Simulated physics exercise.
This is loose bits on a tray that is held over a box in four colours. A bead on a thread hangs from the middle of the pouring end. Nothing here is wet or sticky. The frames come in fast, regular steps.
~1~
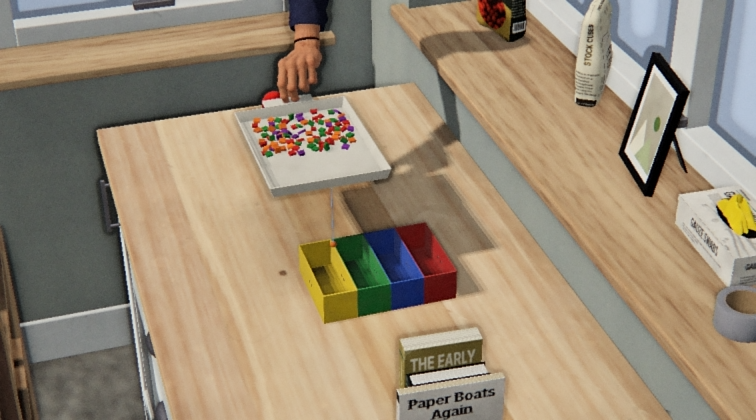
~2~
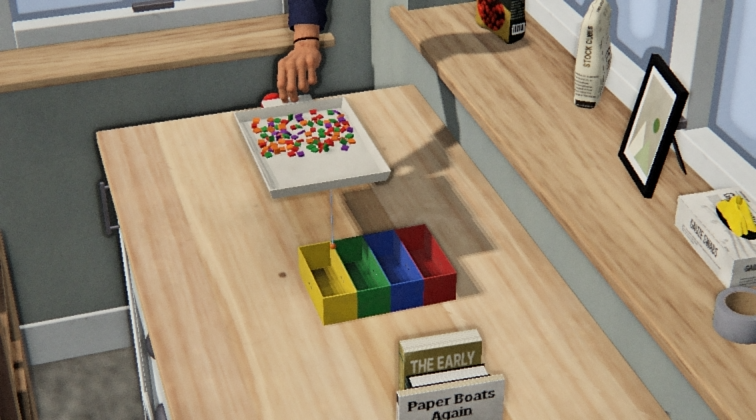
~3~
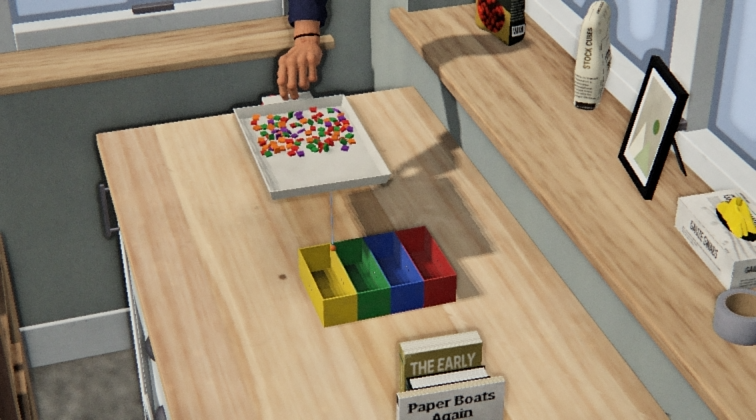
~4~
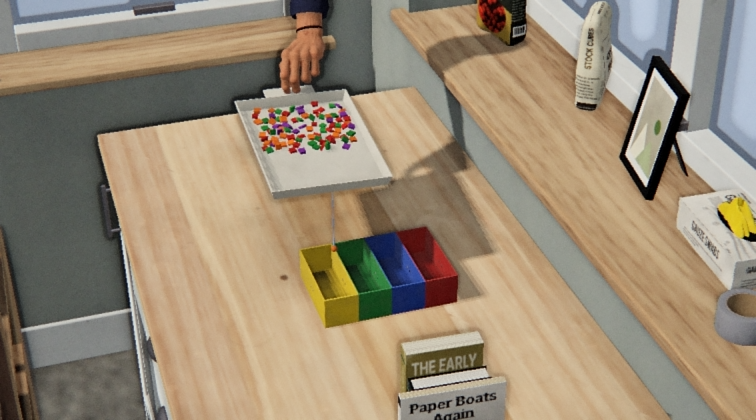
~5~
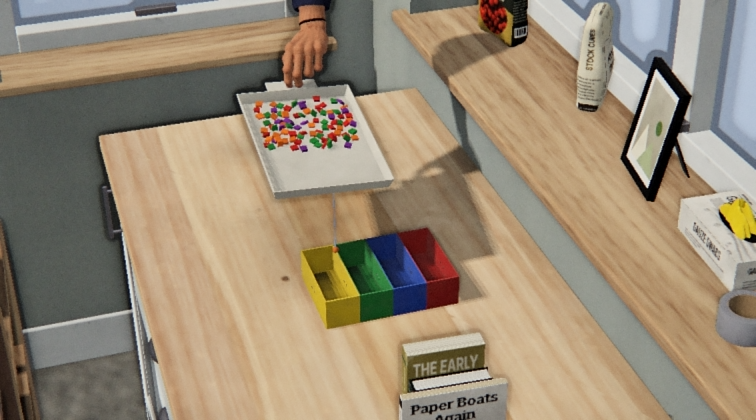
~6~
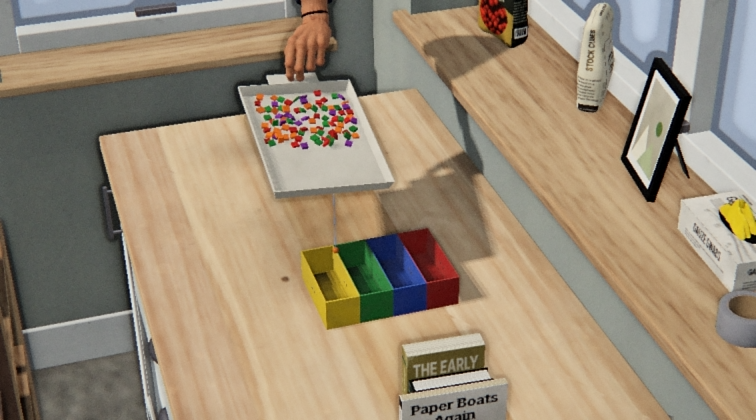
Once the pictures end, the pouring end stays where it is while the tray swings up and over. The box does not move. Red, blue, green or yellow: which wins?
Most goes to the blue cell.
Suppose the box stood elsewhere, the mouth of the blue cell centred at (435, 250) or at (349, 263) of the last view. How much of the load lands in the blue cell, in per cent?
In turn 0 and 10 in a hundred.
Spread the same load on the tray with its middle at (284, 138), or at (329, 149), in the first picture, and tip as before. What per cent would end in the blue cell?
Roughly 70 per cent, and 80 per cent.
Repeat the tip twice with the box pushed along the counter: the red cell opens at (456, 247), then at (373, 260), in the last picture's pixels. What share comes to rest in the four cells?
Near 100 % and 60 %.
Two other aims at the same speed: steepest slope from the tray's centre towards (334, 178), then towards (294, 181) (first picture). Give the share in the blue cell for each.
About 30 and 0 per cent.
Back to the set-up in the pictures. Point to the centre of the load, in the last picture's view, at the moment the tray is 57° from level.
Roughly at (370, 183).
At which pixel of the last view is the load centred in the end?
Around (388, 278).
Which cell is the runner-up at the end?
It is that green cell.
Soon, tray tipped steeply; most on the tray; a small part falling or outside the box.
A while on, tray tipped right over; about half on the tray; a small part in the blue cell; a small part in the green cell; a small part in the red cell; a stray few in the yellow cell; about a quarter falling or outside the box.
Towards the end, tray tipped past a quarter turn; about two thirds in the blue cell; about a quarter in the green cell; a small part in the red cell; a stray few in the yellow cell.
Finally, tray tipped past a quarter turn; about two thirds in the blue cell; about a quarter in the green cell; a small part in the red cell; a stray few in the yellow cell.
